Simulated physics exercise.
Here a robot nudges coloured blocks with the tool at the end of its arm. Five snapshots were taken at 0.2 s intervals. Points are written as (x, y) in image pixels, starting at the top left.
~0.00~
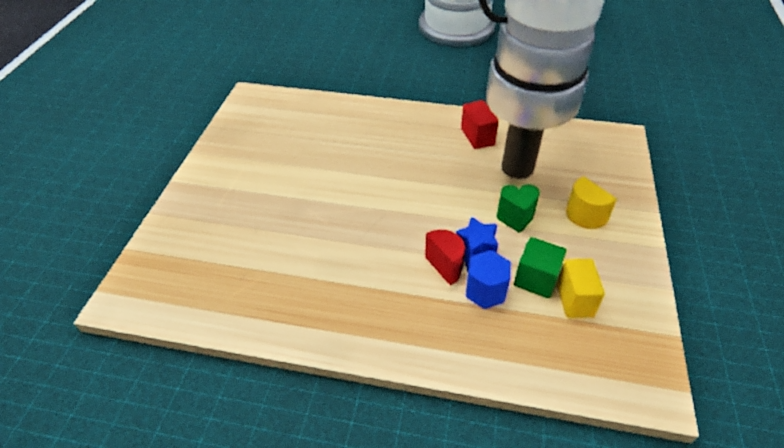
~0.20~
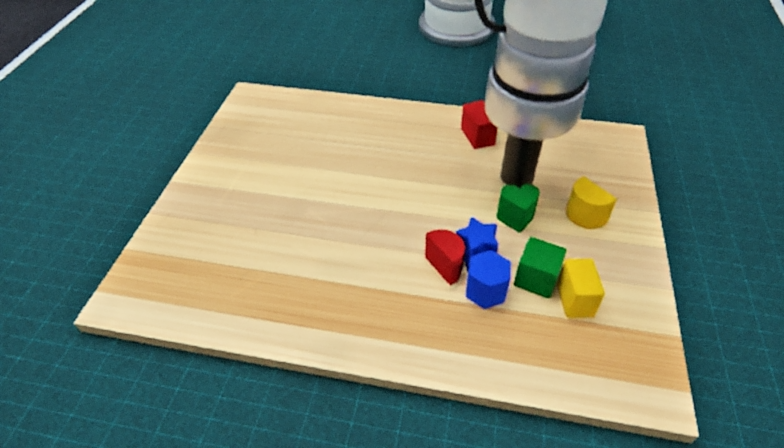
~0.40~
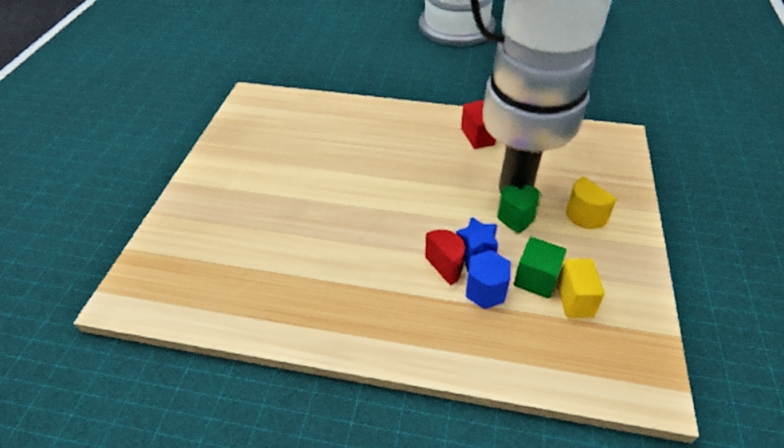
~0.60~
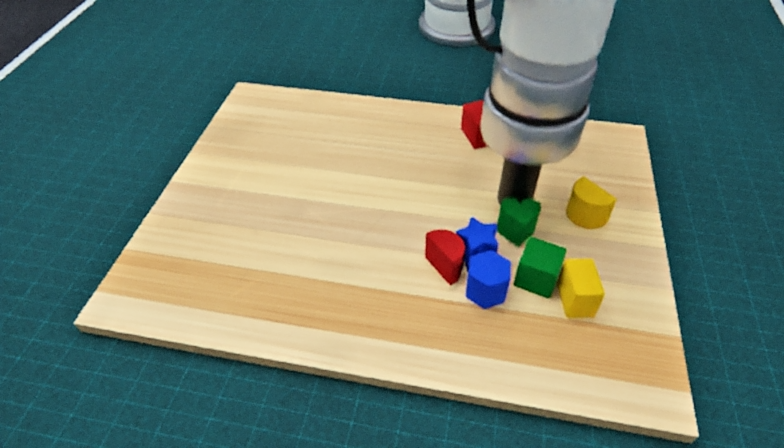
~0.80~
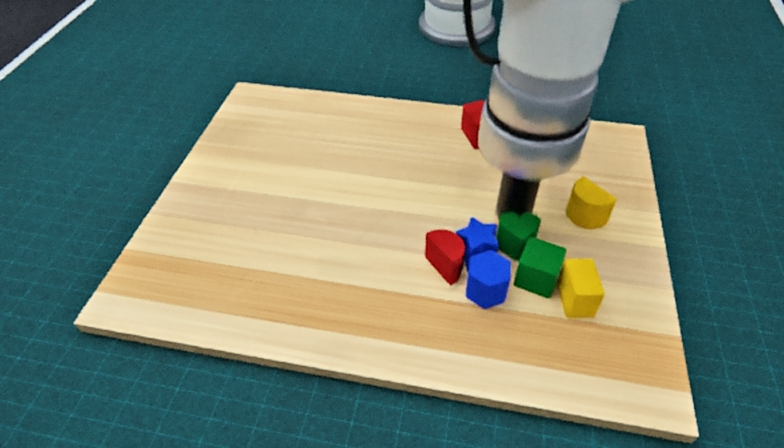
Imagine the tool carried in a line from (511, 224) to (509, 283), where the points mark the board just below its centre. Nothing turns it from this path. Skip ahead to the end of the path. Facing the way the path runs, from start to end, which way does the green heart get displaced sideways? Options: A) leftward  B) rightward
B: Rightward.
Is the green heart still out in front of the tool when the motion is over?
Yes, I think so.
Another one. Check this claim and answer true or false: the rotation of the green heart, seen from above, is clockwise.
That claim is true.
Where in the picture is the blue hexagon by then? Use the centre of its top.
About (469, 292).
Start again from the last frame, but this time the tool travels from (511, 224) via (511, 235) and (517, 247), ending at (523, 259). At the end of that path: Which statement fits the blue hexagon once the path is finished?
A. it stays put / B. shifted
The one that fits is B, shifted.
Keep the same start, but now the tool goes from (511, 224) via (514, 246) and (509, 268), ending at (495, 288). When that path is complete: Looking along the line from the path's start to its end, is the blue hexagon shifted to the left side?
No - that is not the case.
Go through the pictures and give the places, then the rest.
Tool's lower end (518, 168); blue star-shaped block (479, 232); blue hexagon (490, 267); green heart (521, 194); green square (544, 255), in the first frame.
Tool (517, 177); blocks still, in the second frame.
Tool (516, 188); blocks still, in the third frame.
Tool (515, 200); green heart (522, 208), in the fourth frame.
Tool (513, 213); blue star-shaped block (479, 232); blue hexagon (490, 267); green heart (521, 223); green square (544, 255), in the fifth frame.
On the path given first. Halfway along, tool (512, 242); blue star-shaped block (476, 238), turned 20° clockwise; blue hexagon (486, 272), turned 20° clockwise; green heart (513, 254), turned 10° clockwise; green square (550, 275), turned 40° anticlockwise.
At the end, tool (512, 273); blue star-shaped block (475, 254), turned 70° clockwise; blue hexagon (469, 292), turned 35° clockwise; green heart (507, 286), turned 20° clockwise; green square (553, 292), turned 90° anticlockwise.
